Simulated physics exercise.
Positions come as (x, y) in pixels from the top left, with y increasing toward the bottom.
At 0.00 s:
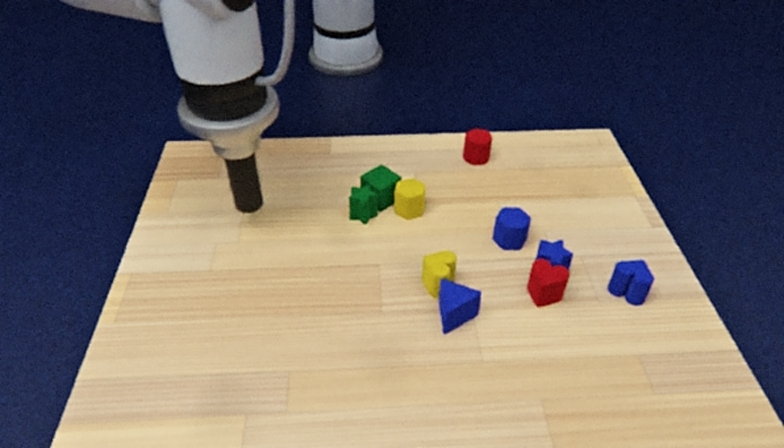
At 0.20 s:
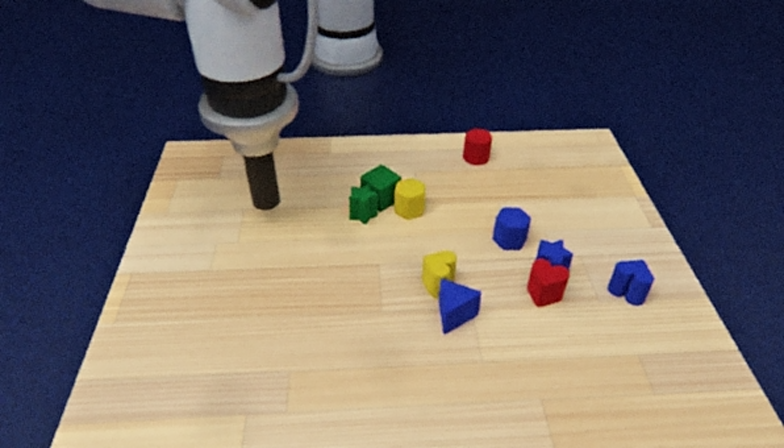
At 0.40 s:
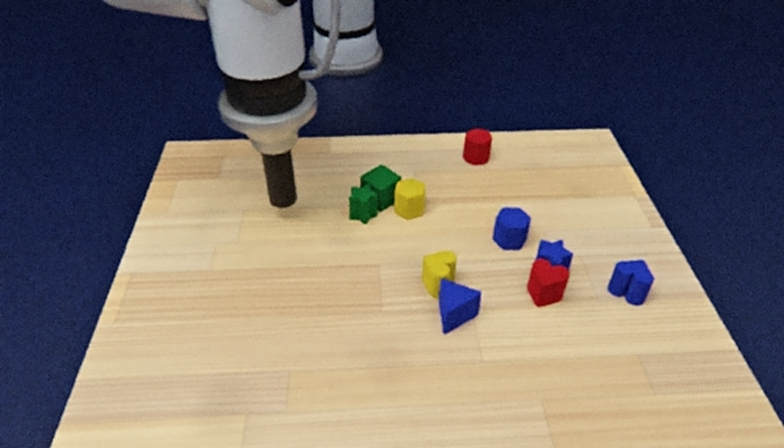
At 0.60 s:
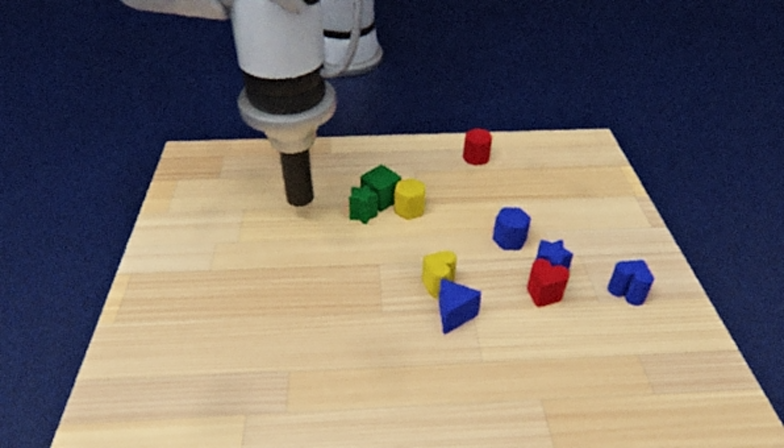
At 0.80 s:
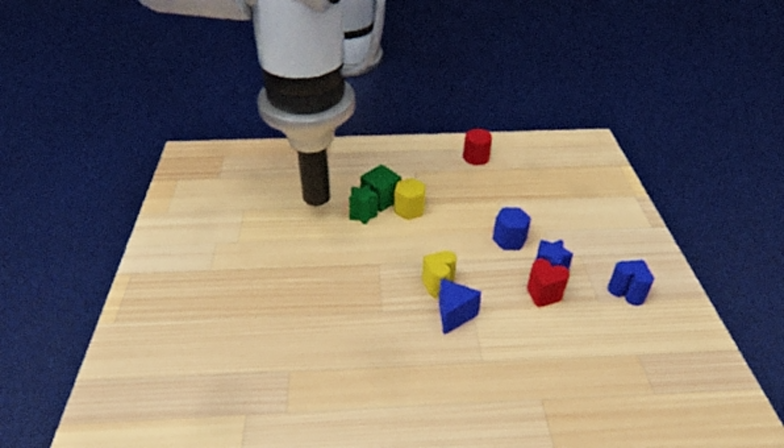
A robot arm with a dark, rod-like tip moved steadily right above a wooden board, drawing closer to a green star-shaped block, while the scattered red, blue, yellow and green blocks stayed still.
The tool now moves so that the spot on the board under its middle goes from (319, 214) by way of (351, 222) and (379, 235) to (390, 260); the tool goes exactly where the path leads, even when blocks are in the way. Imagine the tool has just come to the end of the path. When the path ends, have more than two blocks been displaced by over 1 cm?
That would be a no.
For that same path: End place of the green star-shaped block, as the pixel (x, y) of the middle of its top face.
Located at (388, 195).
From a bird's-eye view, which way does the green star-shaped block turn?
Viewed from overhead, the green star-shaped block winds up turned anticlockwise.
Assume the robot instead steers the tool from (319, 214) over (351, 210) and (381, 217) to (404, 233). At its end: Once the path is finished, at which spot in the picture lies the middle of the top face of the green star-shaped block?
Near (425, 221).
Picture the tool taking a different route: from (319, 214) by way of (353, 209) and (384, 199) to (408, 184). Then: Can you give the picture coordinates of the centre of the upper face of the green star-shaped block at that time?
Its top middle will sit at (383, 195).
The first path, step by step. One third of the way, tool at (350, 206); green star-shaped block at (374, 194), turned 25° anticlockwise.
Two thirds of the way, tool at (379, 220); green star-shaped block at (388, 195), turned 60° anticlockwise; green square piece at (385, 175), turned 15° anticlockwise; yellow hexagon at (414, 186).
At the end, tool at (390, 243); green star-shaped block at (388, 195), turned 60° anticlockwise; green square piece at (385, 175), turned 15° anticlockwise; yellow hexagon at (414, 186); yellow heart in place.
